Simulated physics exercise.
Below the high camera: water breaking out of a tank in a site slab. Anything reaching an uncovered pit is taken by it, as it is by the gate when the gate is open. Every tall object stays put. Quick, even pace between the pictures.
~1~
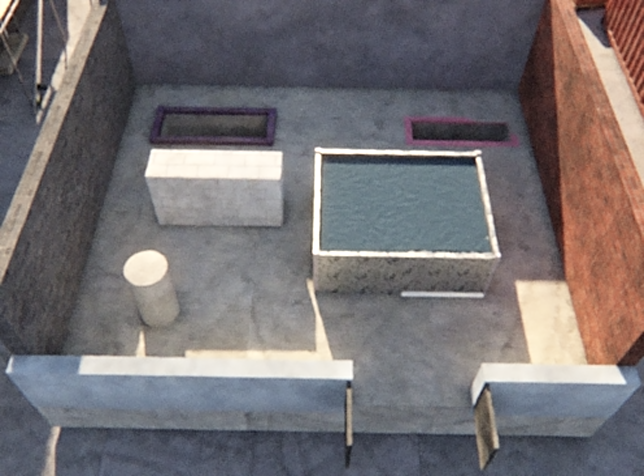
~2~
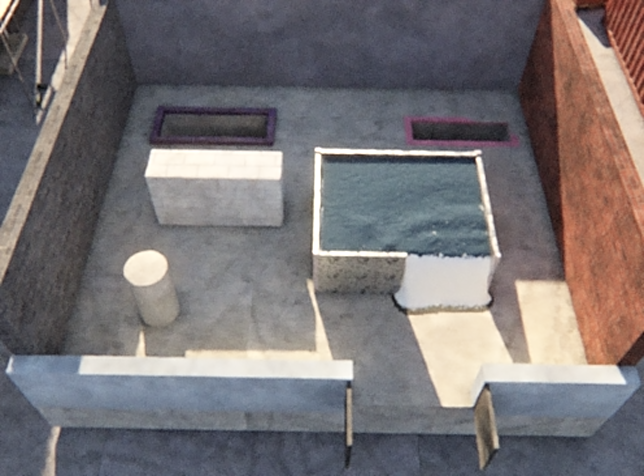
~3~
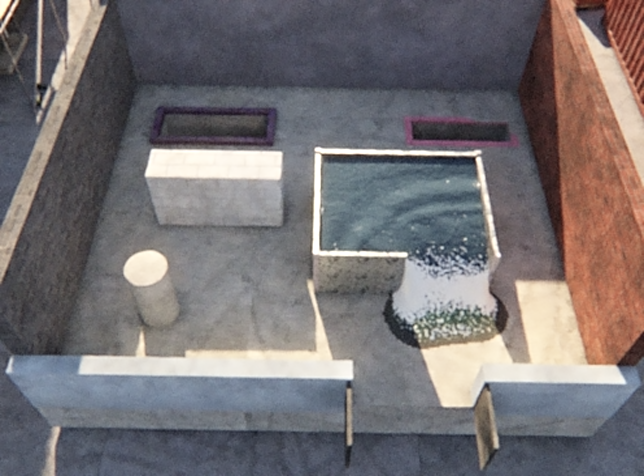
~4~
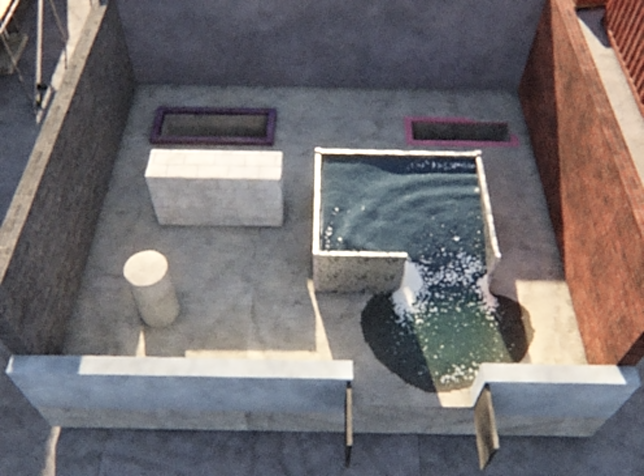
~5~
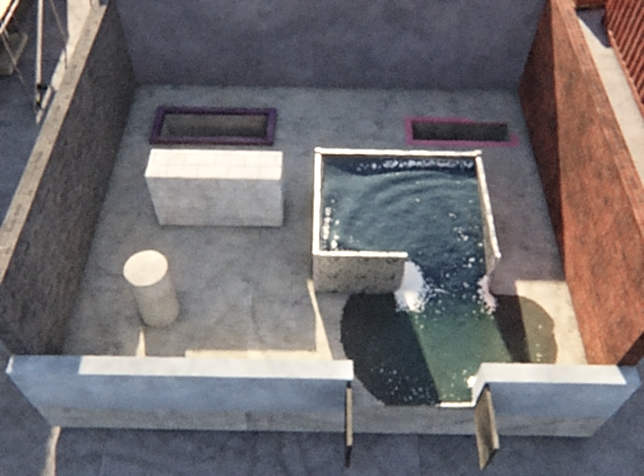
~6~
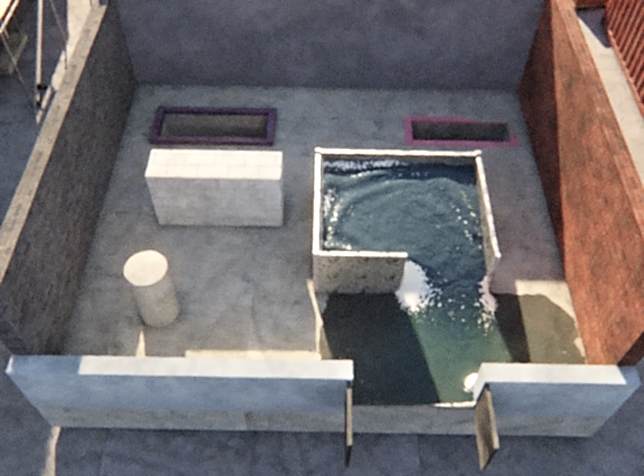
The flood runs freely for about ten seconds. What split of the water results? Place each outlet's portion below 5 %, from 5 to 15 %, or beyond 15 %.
Once it settles, the gate collects beyond 15 %, the purple pit collects below 5 %, the pink pit collects beyond 15 %.
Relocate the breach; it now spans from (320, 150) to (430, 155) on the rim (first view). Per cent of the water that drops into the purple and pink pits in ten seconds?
Near enough: Purple 14 percent, pink 30 percent.
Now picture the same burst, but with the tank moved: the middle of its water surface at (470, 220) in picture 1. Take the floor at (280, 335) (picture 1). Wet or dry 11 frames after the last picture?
Soaked.
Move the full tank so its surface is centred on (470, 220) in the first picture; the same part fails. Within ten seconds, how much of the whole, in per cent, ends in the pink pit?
Estimate for the pink pit - some 8 in a hundred.
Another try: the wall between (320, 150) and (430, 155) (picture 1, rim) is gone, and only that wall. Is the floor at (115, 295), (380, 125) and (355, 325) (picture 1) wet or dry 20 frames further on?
Note, points one to three: Unreached / reached and soaked / unreached.
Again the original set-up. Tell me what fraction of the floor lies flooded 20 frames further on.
The answer is around 30 per cent.
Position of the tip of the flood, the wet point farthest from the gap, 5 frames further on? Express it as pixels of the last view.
Front's tip: Near (216, 385).
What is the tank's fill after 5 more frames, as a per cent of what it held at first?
By my count, 66 per cent.
A moment on, water covers 15 % of the floor; the gate 9 %, the purple pit 0 %, the pink pit 0 %.
Next, water covers 25 % of the floor; the gate 19 %, the purple pit 0 %, the pink pit 0 %.
Then, water covers 30 % of the floor; the gate 30 %, the purple pit 0 %, the pink pit 3 %.
Later, water covers 35 % of the floor; the gate 43 %, the purple pit 0 %, the pink pit 11 %.
In the end, water covers 40 % of the floor; the gate 52 %, the purple pit 0 %, the pink pit 19 %.
